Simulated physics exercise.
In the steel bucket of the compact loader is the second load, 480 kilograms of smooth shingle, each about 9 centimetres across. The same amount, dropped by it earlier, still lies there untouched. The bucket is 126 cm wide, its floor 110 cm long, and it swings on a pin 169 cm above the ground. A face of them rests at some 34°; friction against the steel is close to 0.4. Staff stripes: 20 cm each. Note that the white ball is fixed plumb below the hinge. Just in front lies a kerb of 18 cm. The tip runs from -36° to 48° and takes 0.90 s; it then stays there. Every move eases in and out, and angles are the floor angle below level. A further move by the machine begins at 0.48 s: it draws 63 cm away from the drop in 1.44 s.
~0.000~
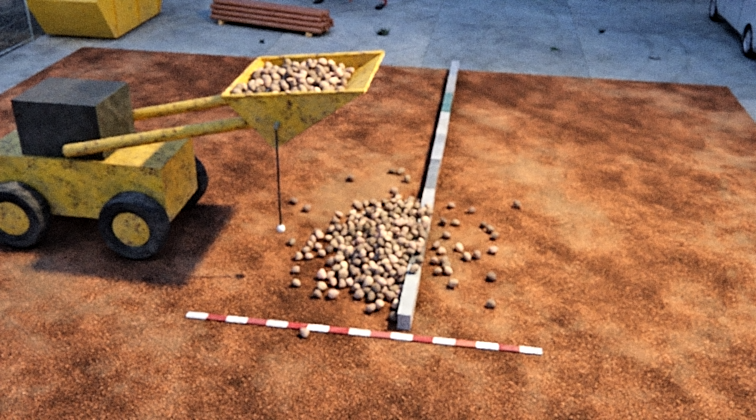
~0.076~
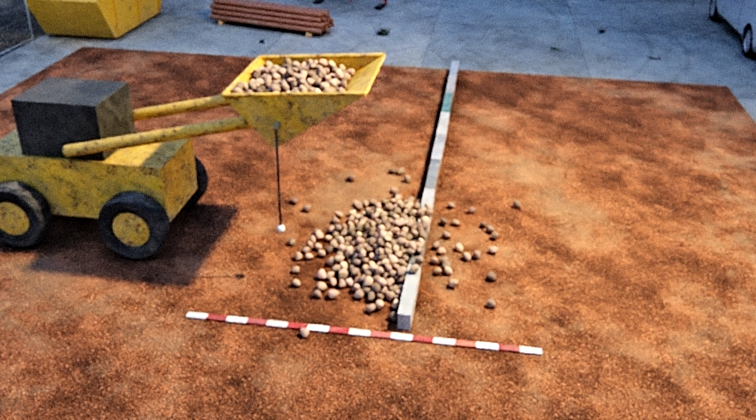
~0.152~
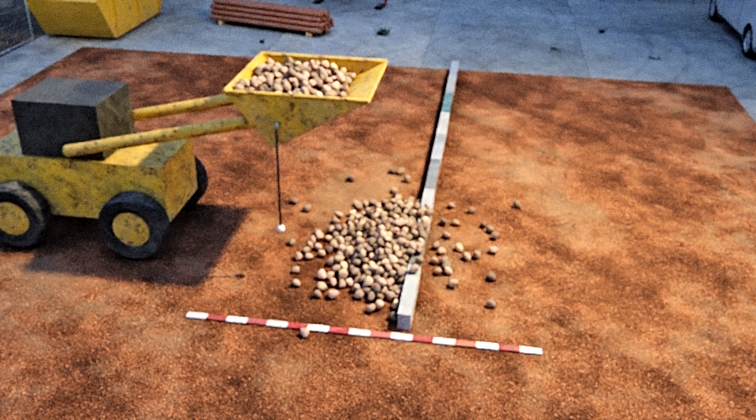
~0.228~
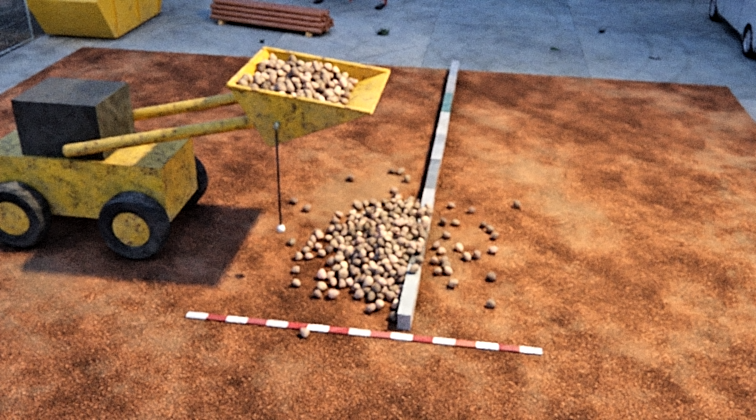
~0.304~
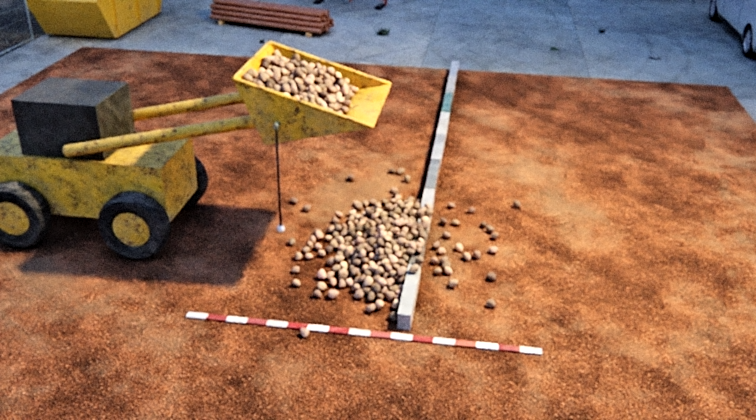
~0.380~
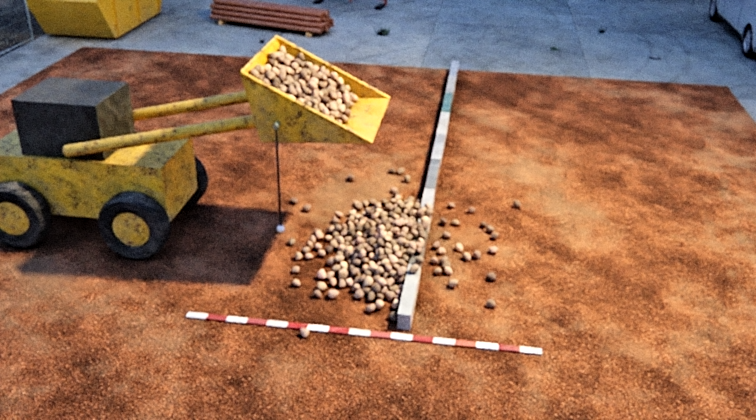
Yellow wheeled loader gradually tilting its raised bucket of rounded stones forward, above a stone pile lying against a low kerb.
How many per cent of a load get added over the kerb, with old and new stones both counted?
1 %.
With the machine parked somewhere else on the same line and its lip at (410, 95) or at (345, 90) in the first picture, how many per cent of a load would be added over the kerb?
Case one about 30 %, case two about 0 %.
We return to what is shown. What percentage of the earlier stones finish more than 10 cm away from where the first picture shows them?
Roughly 15 % of them.
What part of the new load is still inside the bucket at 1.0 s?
About 50 percent is still in there.
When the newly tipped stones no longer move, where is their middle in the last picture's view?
In the last view, about pixel (350, 238).
After 0.7 s the floor is at 35°; in per cent of one load, 100 in the bucket, 95 on this side of the kerb, 5 over the kerb; the foremost stones are at (493, 245).
After 1.0 s the floor is at 48°; in per cent of one load, 50 in the bucket, 145 on this side of the kerb, 5 over the kerb; the foremost stones are at (493, 245).
After 2.4 s the floor is at 48°; in per cent of one load, 0 in the bucket, 194 on this side of the kerb, 6 over the kerb; the foremost stones are at (493, 245).
After 5.2 s the floor is at 48°; in per cent of one load, 0 in the bucket, 194 on this side of the kerb, 6 over the kerb; the foremost stones are at (493, 245). Net gain over the kerb, 1.
